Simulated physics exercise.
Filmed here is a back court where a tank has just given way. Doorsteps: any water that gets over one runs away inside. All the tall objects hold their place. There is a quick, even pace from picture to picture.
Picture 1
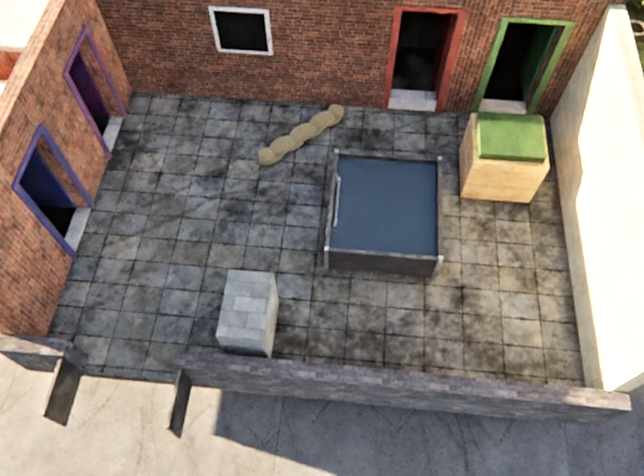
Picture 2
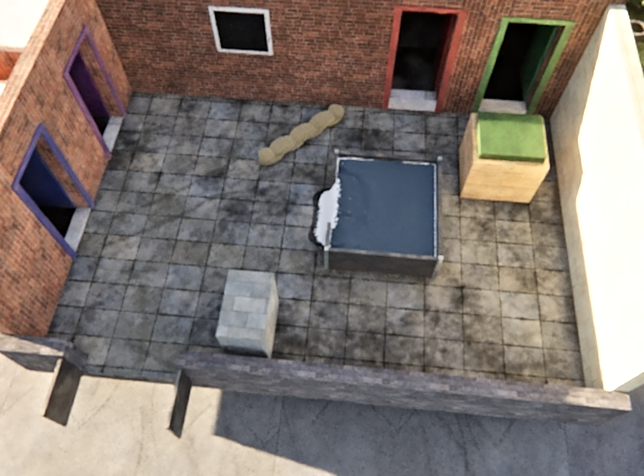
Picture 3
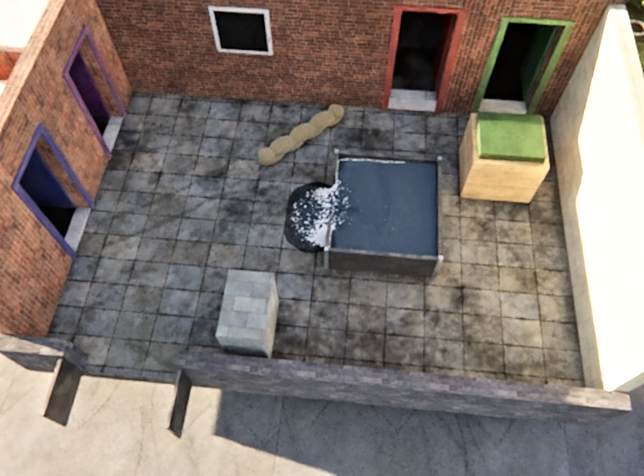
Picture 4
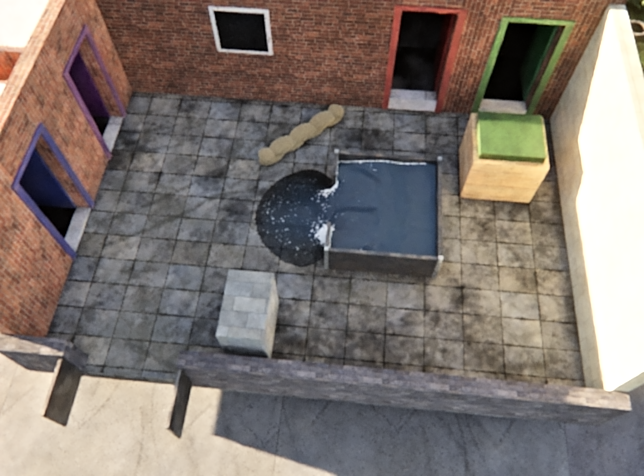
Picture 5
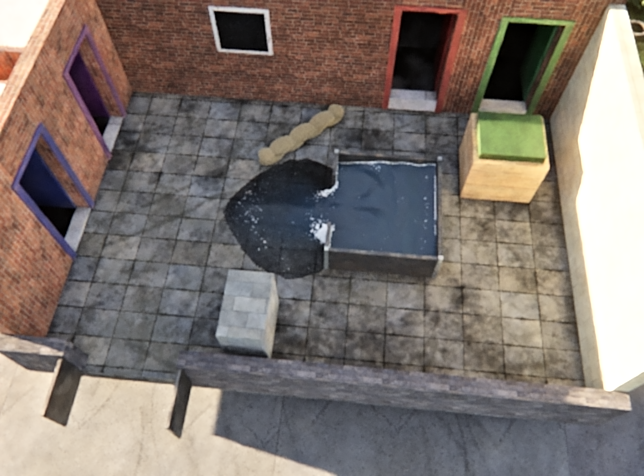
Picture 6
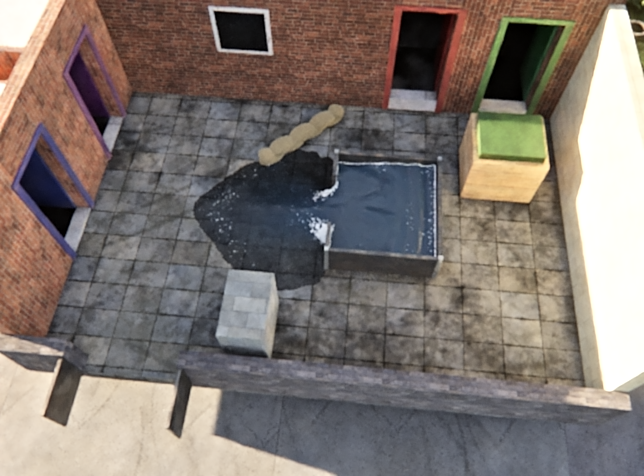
A square tank of blue water stands in a paved grey court between brick walls, seen from high above by a still camera. Purple and blue doorways are at left, red and green ones at the back right near a tan block with a green top, with a lumpy tan roll and a pale grey block nearer the middle. Water bursts through the tank's left side, foaming white, and spreads leftward in a widening dark sheet.
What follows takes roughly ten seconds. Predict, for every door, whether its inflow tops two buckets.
Result: The red door respects the limit for sure; the purple door breaks the limit for sure; the green door respects the limit for sure; the blue door breaks the limit for sure.
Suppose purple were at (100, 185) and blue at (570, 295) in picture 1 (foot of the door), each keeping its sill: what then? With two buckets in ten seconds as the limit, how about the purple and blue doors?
What you'd see: The purple door tops the limit and the blue door stays within the limit.
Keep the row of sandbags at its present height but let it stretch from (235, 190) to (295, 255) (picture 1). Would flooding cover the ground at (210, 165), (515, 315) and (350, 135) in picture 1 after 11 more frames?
As listed: Submerged, spared, spared.
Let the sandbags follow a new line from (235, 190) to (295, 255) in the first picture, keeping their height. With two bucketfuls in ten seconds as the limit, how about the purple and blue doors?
As I read it, the purple crosses the line and the blue falls short.
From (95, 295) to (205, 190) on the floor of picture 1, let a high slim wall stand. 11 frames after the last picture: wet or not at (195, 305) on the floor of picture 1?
Spot check: Submerged.
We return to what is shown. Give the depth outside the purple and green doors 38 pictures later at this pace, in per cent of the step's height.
I'd put it at close to 220 and 0 per cent.
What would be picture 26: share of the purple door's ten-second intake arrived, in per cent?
Share at that point: Roughly 45 %.
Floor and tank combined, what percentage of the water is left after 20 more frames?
That works out to about 90 percent.
A moment on, water covers 25 % of the floor; the red door not reached, the purple door not reached, the green door not reached, the blue door not reached.
Next, water covers 40 % of the floor; the red door not reached, the purple door under two buckets in, the green door not reached, the blue door under two buckets in.
Then, water covers 45 % of the floor; the red door not reached, the purple door over two buckets in, the green door not reached, the blue door over two buckets in.
Later, water covers 50 % of the floor; the red door wet at the sill, nothing in, the purple door far over two buckets in, the green door not reached, the blue door far over two buckets in.
In the end, water covers 55 % of the floor; the red door wet at the sill, nothing in, the purple door far over two buckets in, the green door not reached, the blue door far over two buckets in.
